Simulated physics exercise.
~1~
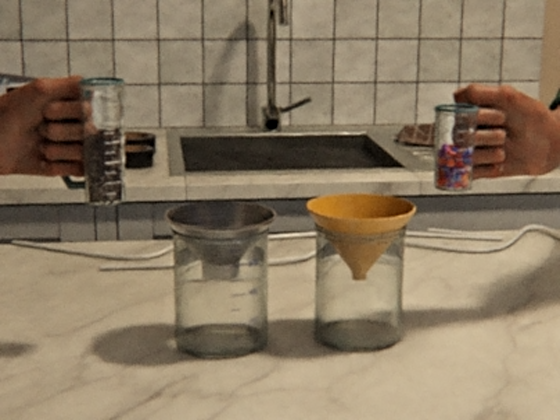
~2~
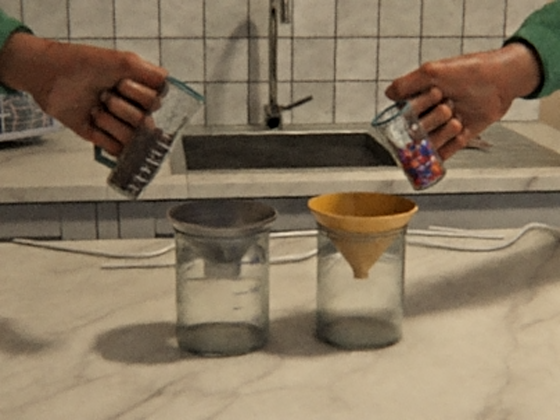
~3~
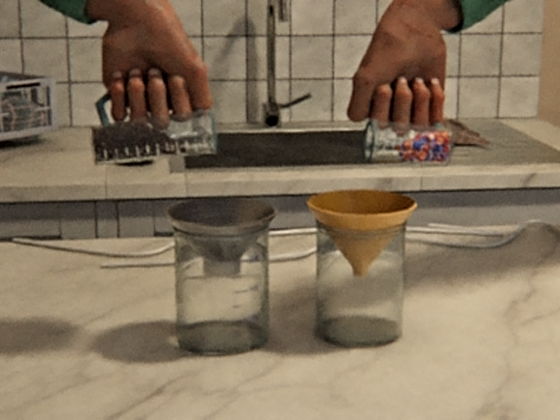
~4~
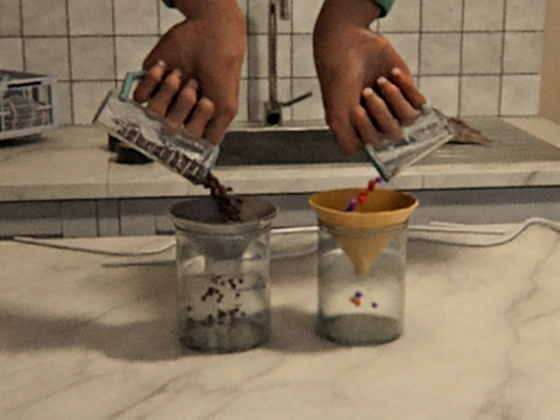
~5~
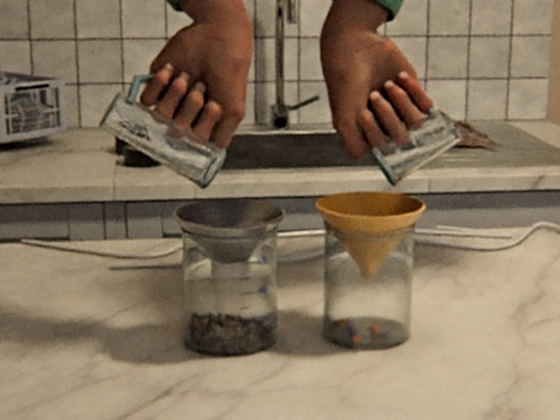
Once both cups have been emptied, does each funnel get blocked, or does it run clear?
The grey funnel on the left runs clear and lets all the dark pieces into the jar. The yellow funnel on the right gets blocked, with only a few colourful pieces reaching the jar below.
